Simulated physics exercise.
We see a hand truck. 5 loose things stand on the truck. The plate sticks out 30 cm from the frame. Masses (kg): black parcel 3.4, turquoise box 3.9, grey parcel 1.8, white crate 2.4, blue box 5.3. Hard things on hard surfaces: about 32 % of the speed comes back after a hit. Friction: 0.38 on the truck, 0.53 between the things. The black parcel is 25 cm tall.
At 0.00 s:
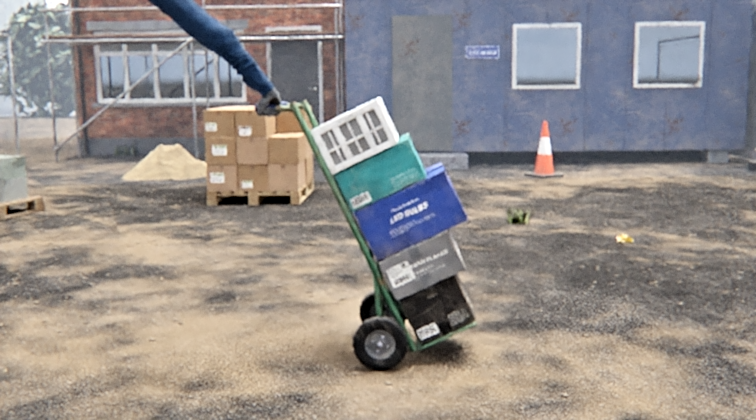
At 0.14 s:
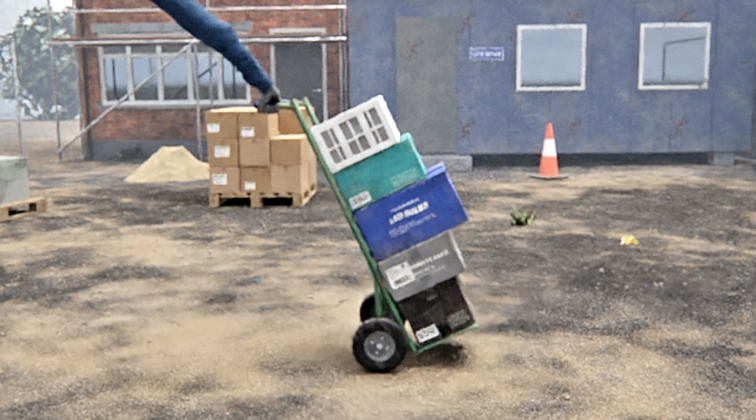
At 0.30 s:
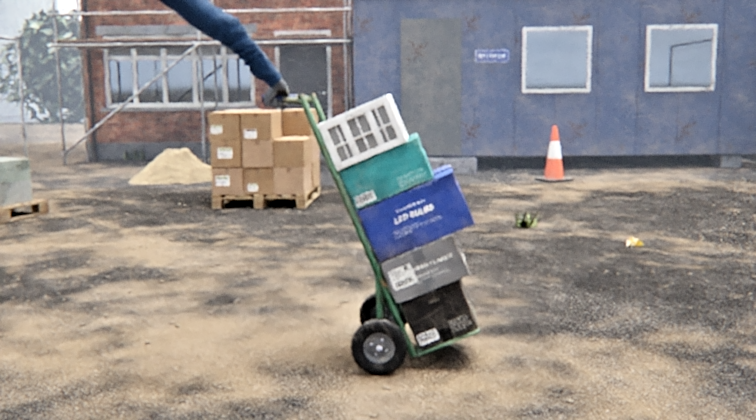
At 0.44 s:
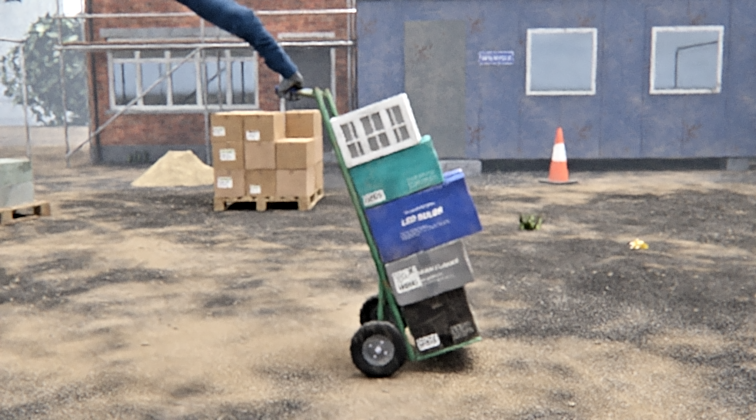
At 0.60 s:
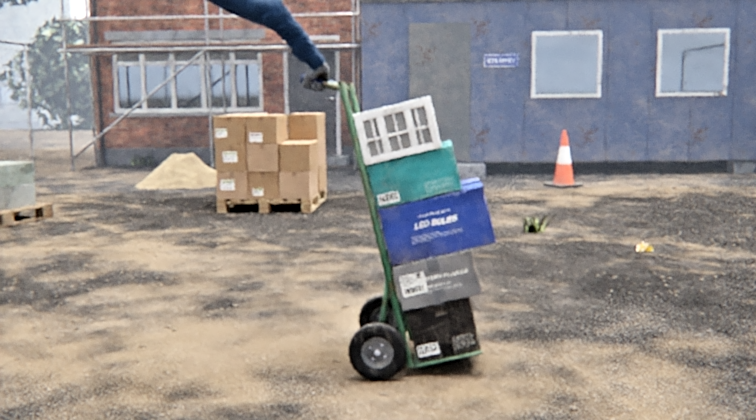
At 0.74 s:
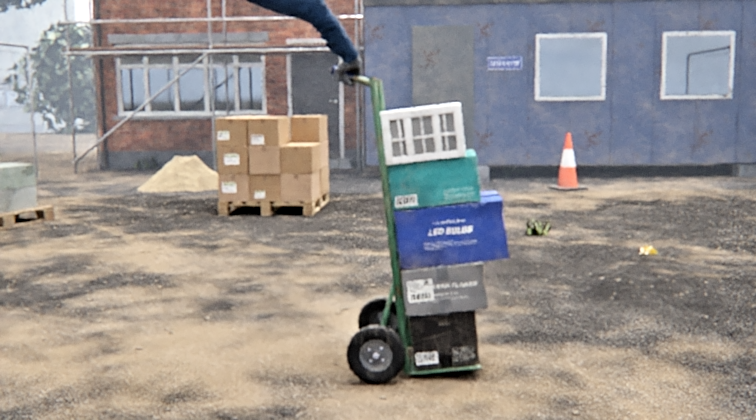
A gloved hand in a blue sleeve held a green hand truck stacked with five boxes leaning back to the left, then pushed the handle up and rightward until the stack stood nearly upright.
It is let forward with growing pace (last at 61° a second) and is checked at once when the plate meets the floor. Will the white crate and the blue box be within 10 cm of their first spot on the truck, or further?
The white crate ends elsewhere, the blue box ends elsewhere.
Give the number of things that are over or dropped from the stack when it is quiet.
That comes to 5.
Around 1.64 s, truck upright; white crate tipped 26° against what carries it near (553, 148); blue box tipped 26° against what carries it near (521, 243); turquoise box tipped 26° against what carries it.
Around 2.04 s, truck upright; turquoise box, grey parcel, white crate and blue box now dropped from the stack; black parcel tipped 75° against what carries it.
Finally (3.3 s), dropped from the stack, turquoise box, grey parcel, white crate and blue box; on their side or leaning hard on the truck, black parcel. Final places as that camera would see them, blue box near (667, 311).
